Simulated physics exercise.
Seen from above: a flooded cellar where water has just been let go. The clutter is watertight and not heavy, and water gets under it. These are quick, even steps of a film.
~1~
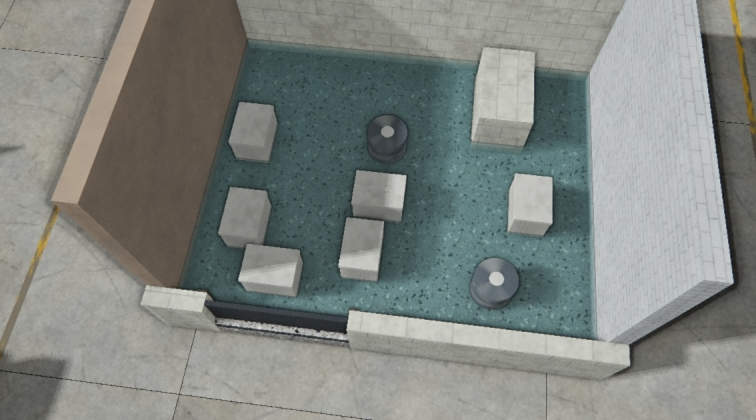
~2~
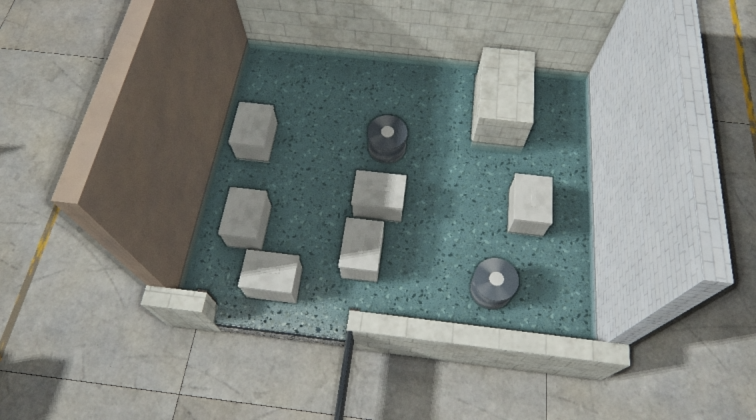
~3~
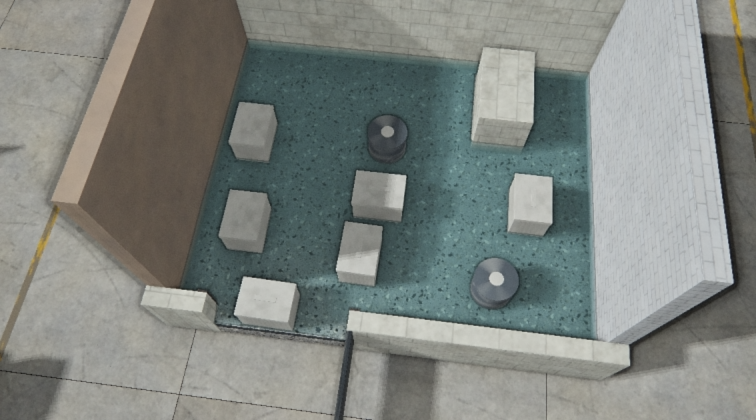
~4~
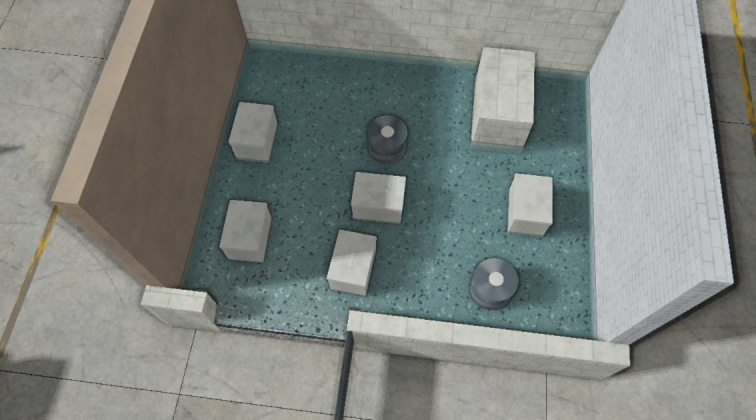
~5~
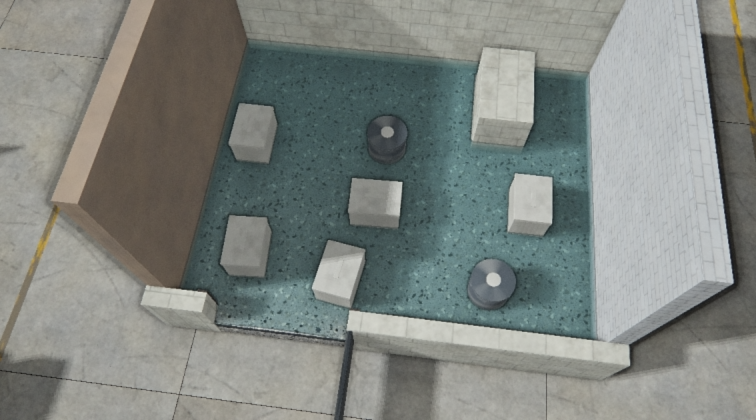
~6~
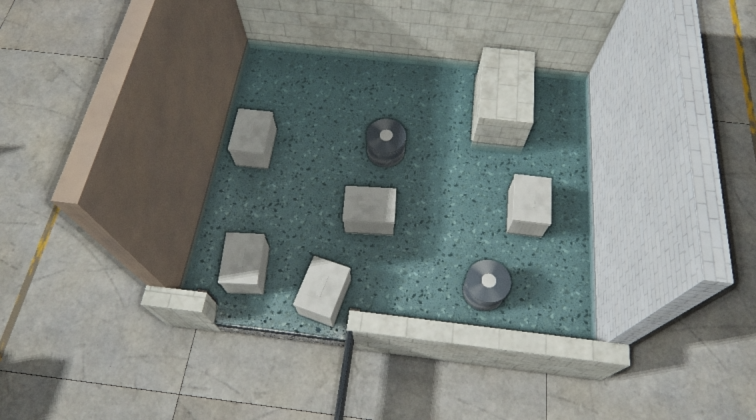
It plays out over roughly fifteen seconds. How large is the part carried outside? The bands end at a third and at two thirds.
That comes to at least two thirds.
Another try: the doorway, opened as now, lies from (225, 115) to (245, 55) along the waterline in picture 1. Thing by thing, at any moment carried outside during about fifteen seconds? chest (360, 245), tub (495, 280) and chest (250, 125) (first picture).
One after the other: Kept in, kept in, out.
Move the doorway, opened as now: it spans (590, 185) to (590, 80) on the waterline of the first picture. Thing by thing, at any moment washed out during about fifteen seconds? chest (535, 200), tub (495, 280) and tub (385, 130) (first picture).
One after the other: Yes, out, out.
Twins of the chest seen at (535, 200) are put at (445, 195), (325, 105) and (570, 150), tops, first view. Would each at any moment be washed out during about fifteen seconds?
One after the other: Washed out, gone, inside.
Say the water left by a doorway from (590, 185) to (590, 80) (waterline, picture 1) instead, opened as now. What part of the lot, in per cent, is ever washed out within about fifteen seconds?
Roughly 50 per cent.
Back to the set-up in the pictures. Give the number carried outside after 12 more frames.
It comes to 4.
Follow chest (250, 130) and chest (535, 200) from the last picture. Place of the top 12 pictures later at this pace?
Close to (216, 235) and (475, 216).
A moment on, 3 of 8 are out; 5 afloat.
Next, 4 of 8 are out; 4 afloat.
Later, 6 of 8 are out; 2 afloat.
In the end, 7 of 8 are out; 1 afloat.
